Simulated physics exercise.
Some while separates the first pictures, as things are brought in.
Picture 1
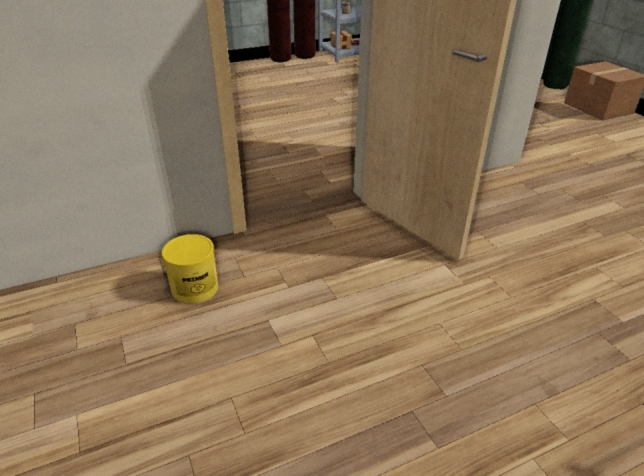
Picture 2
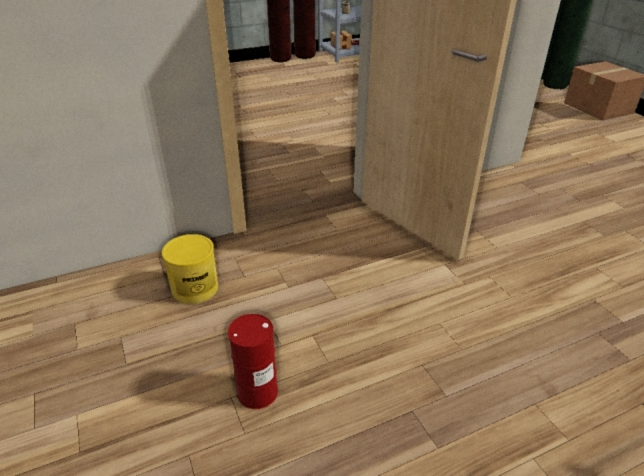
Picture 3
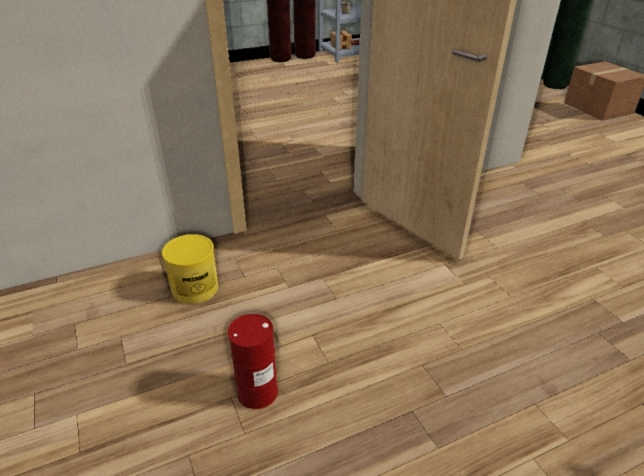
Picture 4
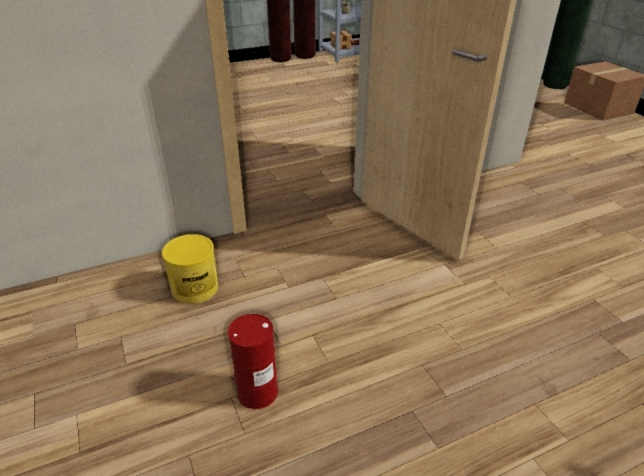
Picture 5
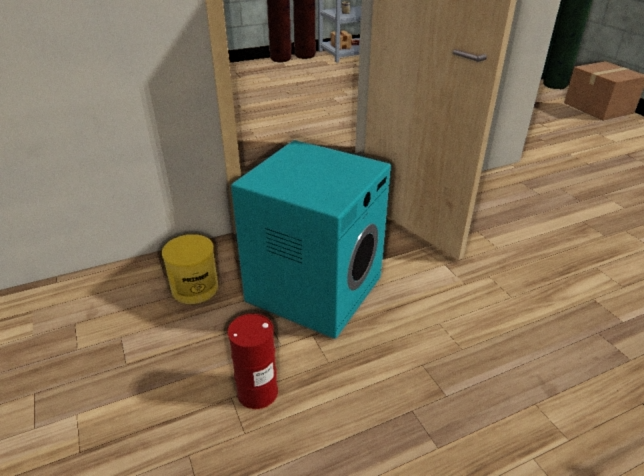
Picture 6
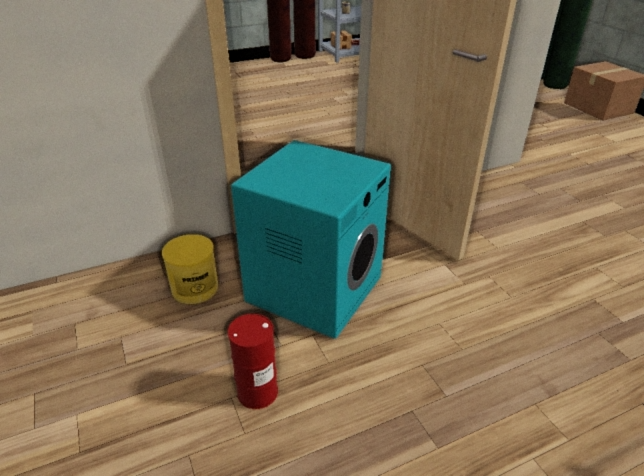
A room with a pale wood-plank floor and grey walls is seen from above at an angle, with a door standing wide open onto a space holding dark red cylinders and a shelf. A yellow pail sits by the wall left of the doorway, and a cardboard box lies at the far right. A red canister appears in front, then a turquoise front-loading appliance before the doorway, while everything else and the view stay still.
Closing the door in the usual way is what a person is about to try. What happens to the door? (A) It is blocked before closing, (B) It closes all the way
It is blocked before closing (A).
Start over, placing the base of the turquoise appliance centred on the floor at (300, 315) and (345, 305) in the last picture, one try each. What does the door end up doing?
Try one: The door swings to; try two: It gets held up.
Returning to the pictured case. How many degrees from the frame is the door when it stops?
The door ends up some 70° open.
Then, 0.40 s later than the last frame, door at 96°.
Then, 0.60 s later than the last frame, door at 85°.
Then, 0.70 s later than the last frame, door at 78°.
Then, 0.90 s later than the last frame, door at 70°.
When it is over, door at 70°; all 3 as before. End places, in pixels of the last picture, turquoise appliance near (312, 236).
